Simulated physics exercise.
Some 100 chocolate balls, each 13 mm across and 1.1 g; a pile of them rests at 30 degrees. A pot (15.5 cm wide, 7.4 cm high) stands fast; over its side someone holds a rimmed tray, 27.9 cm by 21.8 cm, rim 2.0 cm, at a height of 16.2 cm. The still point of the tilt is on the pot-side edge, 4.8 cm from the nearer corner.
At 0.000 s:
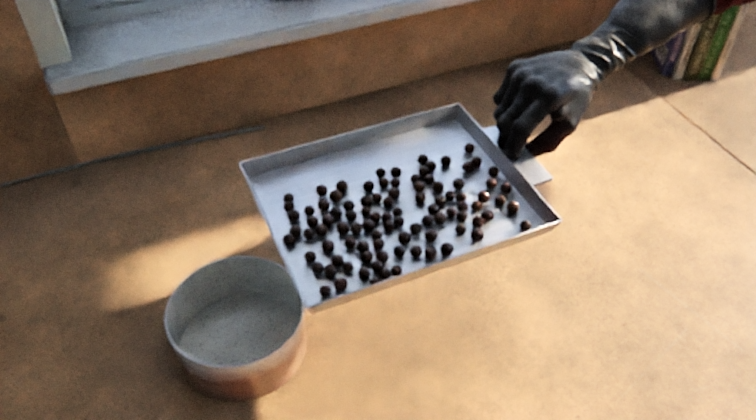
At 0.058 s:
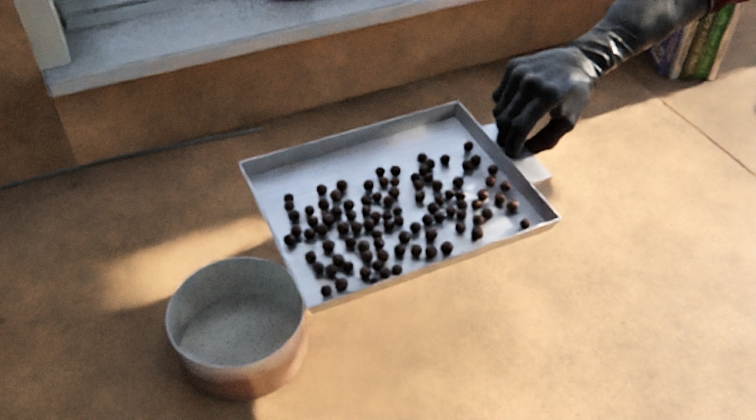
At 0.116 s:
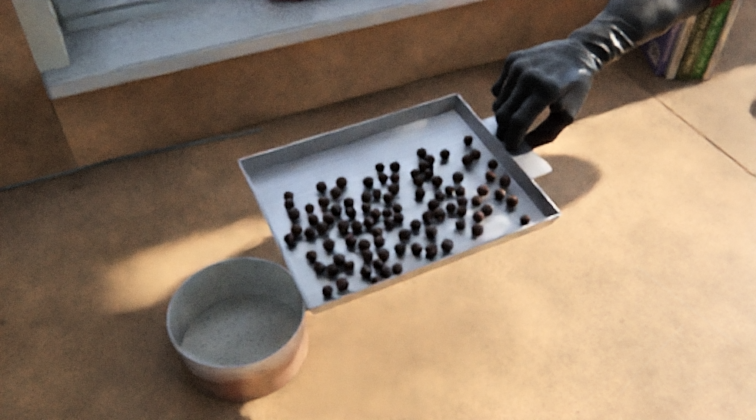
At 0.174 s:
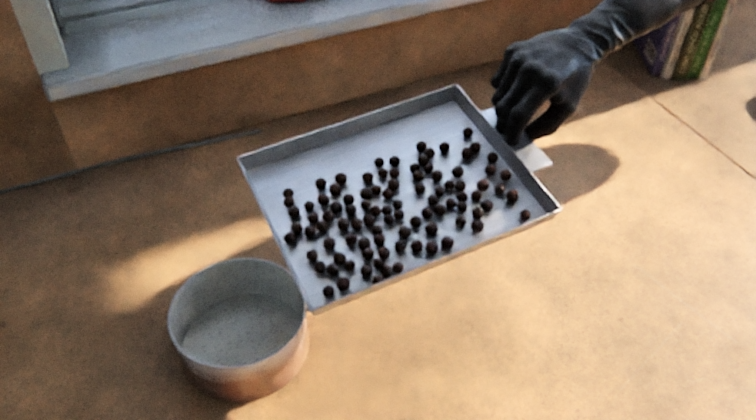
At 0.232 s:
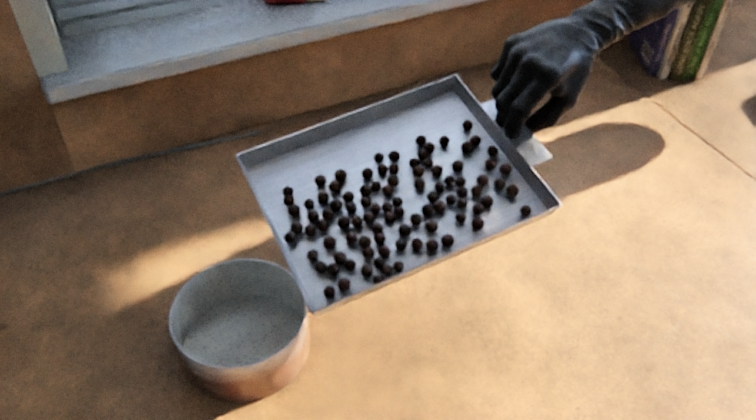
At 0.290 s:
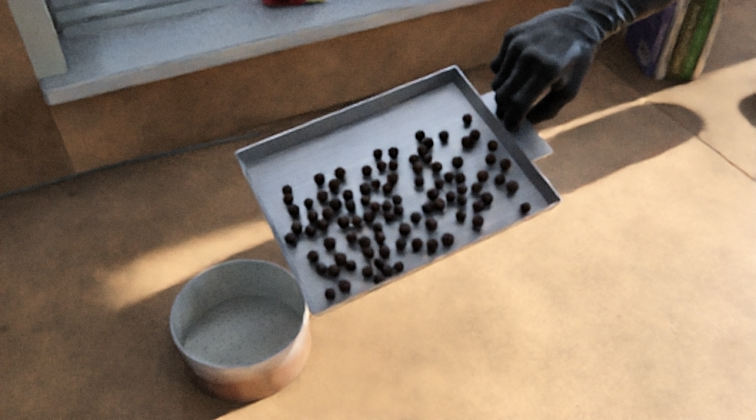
On a tan surface beside a window ledge, a black-gloved hand gradually raises the far side of a shallow metal tray scattered with small dark balls, tilting it slightly toward a round pot while the balls stay nearly in place.
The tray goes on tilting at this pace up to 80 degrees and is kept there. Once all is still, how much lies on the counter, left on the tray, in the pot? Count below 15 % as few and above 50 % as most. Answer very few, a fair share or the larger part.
Counter: The larger part, tray: Very few, pot: Very few.
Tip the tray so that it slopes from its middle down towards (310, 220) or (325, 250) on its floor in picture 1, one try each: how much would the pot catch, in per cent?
Some 75 and 25 per cent.
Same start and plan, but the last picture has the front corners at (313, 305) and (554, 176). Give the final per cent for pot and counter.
Pot 35, counter 65.
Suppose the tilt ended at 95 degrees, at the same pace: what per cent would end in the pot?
It would be near 0 per cent.
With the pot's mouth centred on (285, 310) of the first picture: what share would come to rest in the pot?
About 5 per cent.
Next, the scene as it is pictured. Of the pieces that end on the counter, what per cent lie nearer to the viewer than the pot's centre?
Some 100 per cent.
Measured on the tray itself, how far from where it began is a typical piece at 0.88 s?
About 6 cm.
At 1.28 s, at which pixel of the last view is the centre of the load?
Near (368, 251).
After 0.88 s, tilt 44 degrees; the tray holds 100 %, the pot 0 %.
After 1.28 s, tilt 65 degrees; the tray holds 100 %, the pot 0 %.
Then, at 1.76 s, tilt 80 degrees; the tray holds 85 %, the pot 0 %.
At rest (3.4 s), counter 95 %, tray 5 %, pot 0 %.
